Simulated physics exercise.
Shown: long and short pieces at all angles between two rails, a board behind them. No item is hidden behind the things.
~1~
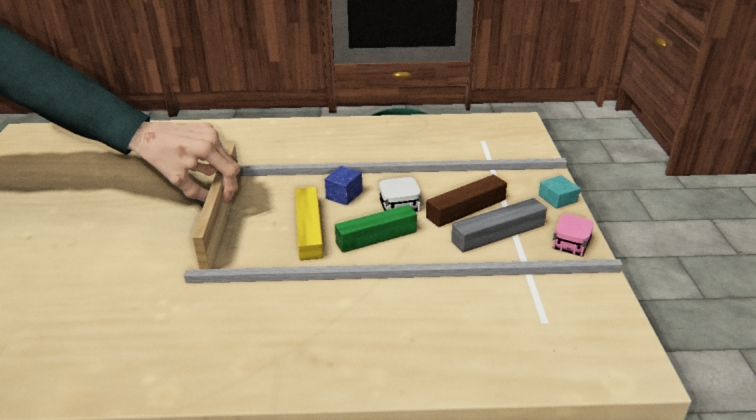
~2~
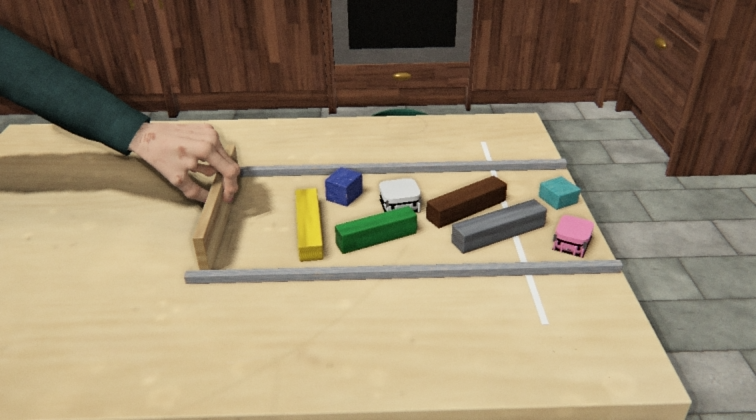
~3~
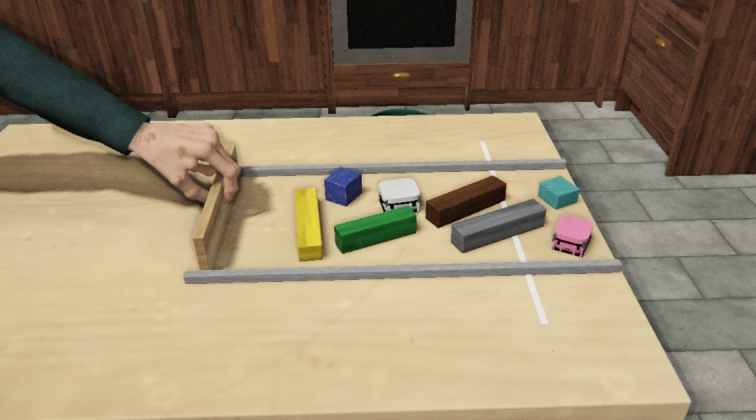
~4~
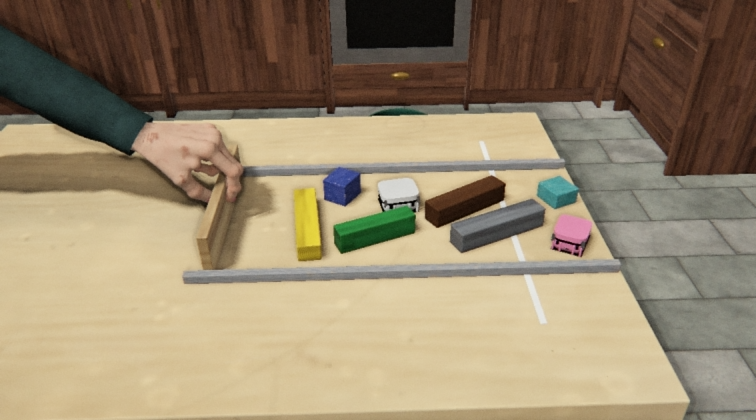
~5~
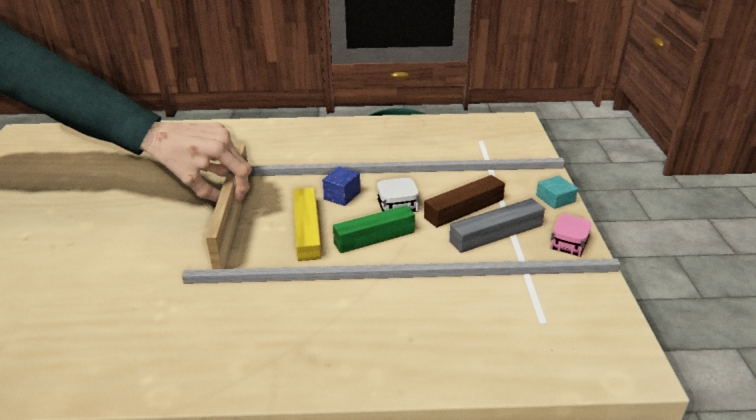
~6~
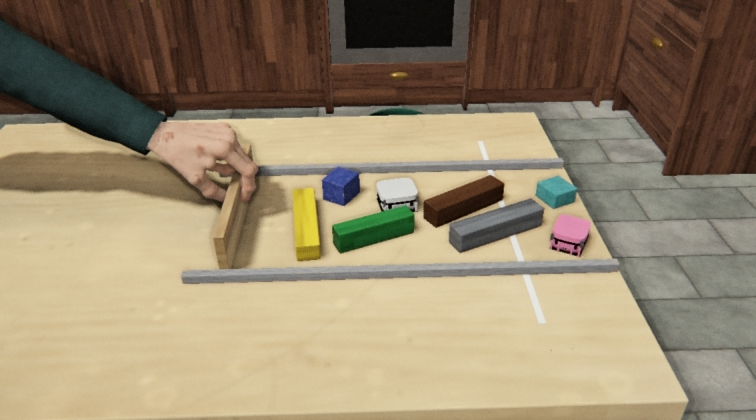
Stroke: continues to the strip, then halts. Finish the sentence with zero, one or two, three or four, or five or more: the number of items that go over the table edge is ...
The number of items that go over the table edge is one or two.
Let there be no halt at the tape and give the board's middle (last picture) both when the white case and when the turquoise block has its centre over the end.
Roughly (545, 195); roughly (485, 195).
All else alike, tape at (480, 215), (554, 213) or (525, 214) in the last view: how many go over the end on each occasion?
Per try: 0; 5; 4.
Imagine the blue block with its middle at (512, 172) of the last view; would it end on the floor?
That blue block hangs in there.
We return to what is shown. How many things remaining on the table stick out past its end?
Result: 3.
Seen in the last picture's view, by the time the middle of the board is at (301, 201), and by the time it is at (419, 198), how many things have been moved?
Tally at point one: 1; at point two: 6.
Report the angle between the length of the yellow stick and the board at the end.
Some 0 degrees.
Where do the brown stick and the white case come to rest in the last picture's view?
The brown stick ends at (572, 200) and the white case at (538, 189).
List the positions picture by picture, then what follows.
Turquoise block (559, 192); pink case (573, 235); grey stick (500, 225); board (219, 203); tape (508, 214), in the first frame.
Pink case (573, 237); blue block (344, 187), in the second frame.
Grey stick (499, 225); board (219, 204), in the third frame.
Turquoise block (558, 192); yellow stick (307, 222), in the fourth frame.
Pink case (571, 236); brown stick (465, 200), in the fifth frame.
Turquoise block (556, 192); pink case (570, 236); grey stick (497, 225); board (237, 203); tape (505, 214), in the sixth frame.
Soon after, none off yet; turquoise block at rest near (556, 192); pink case at rest near (570, 236); grey stick at rest near (497, 225).
Then, none off yet; turquoise block at rest near (556, 192); pink case at rest near (570, 236); grey stick at rest near (499, 225).
Further on, none off yet; turquoise block moved a little near (570, 192); pink case moving near (578, 238); grey stick moved a little near (556, 224).
At rest, the number that fall off is one or two; fallen, turquoise block.
